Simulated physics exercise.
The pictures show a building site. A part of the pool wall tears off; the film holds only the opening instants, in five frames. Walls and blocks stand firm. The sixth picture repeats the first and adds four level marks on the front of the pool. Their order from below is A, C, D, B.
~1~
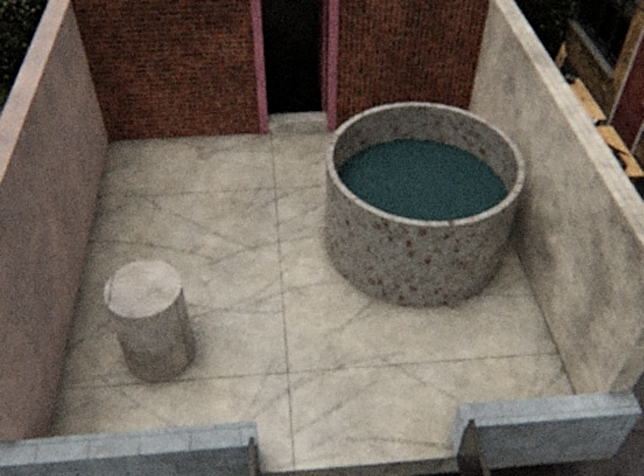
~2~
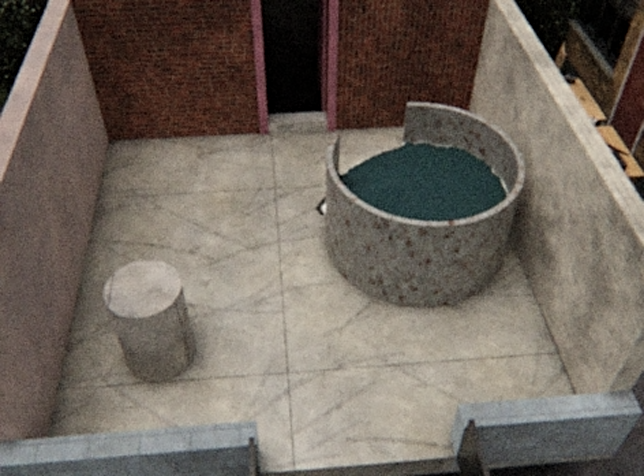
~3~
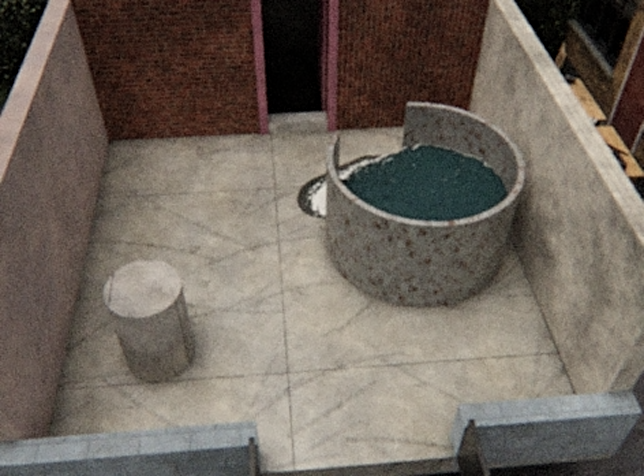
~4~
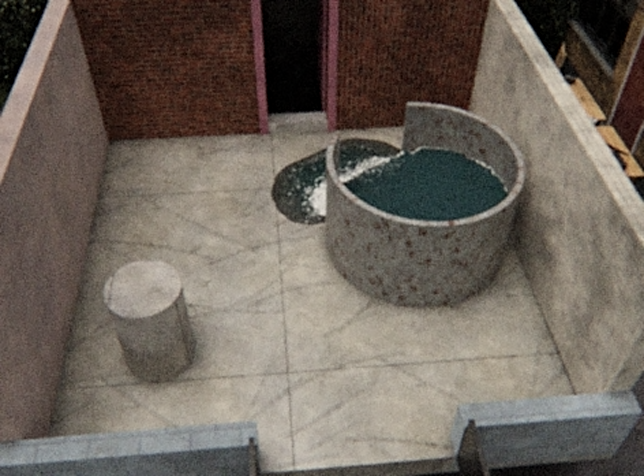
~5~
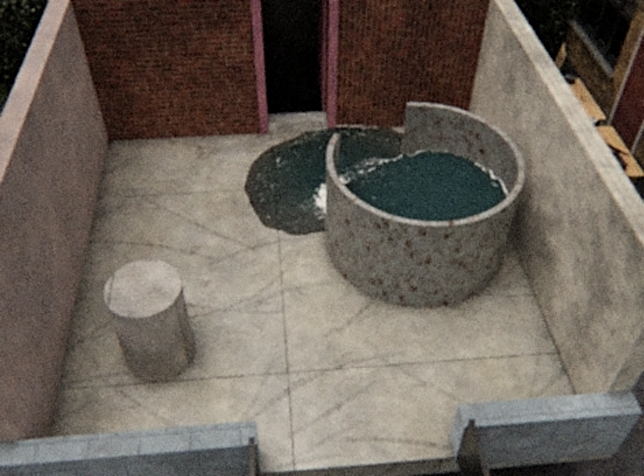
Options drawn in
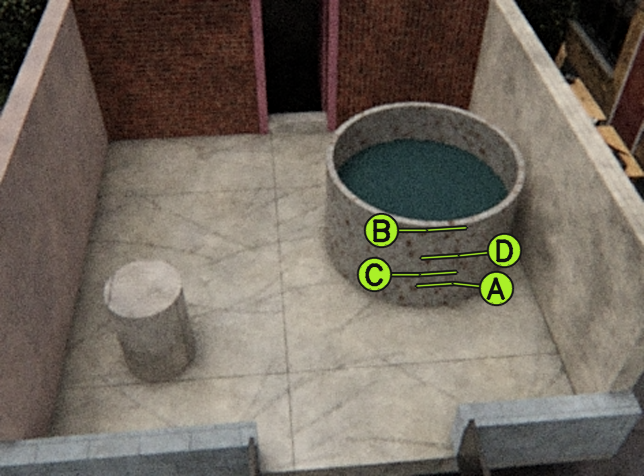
On a walled building site, a piece of the round pool's wall vanished at the back left, and dark water poured through the gap, spreading leftward over the pale ground near the pink doorway.
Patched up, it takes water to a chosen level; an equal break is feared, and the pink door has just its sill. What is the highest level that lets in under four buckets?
The answer is mark A.
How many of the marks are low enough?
One.
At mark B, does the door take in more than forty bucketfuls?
Yes, clearly.
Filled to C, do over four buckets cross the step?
Yes, it does.
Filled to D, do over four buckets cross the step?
Yes.
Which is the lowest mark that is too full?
C.
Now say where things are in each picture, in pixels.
In the first frame, water in the pool at rest, its middle at (420, 191); foot of the pink doorway at (298, 132); open gate at (359, 410).
In the second frame, water covers 1 % of the ground, its front hidden from here.
In the third frame, front seen at (307, 204), 4 % of the ground wet.
In the fourth frame, front seen at (282, 177), 9 % of the ground wet.
In the fifth frame, front seen at (268, 154), 15 % of the ground wet.
On the marked copy, A at (435, 284); B at (446, 229); C at (437, 273); D at (440, 256); from the bottom up A, C, D, B.
If A is chosen, a splash gets over, under a bucket.
If B is chosen, dozens of bucketfuls pour in.
If C is chosen, about 8 bucketfuls get in.
If D is chosen, dozens of bucketfuls pour in.
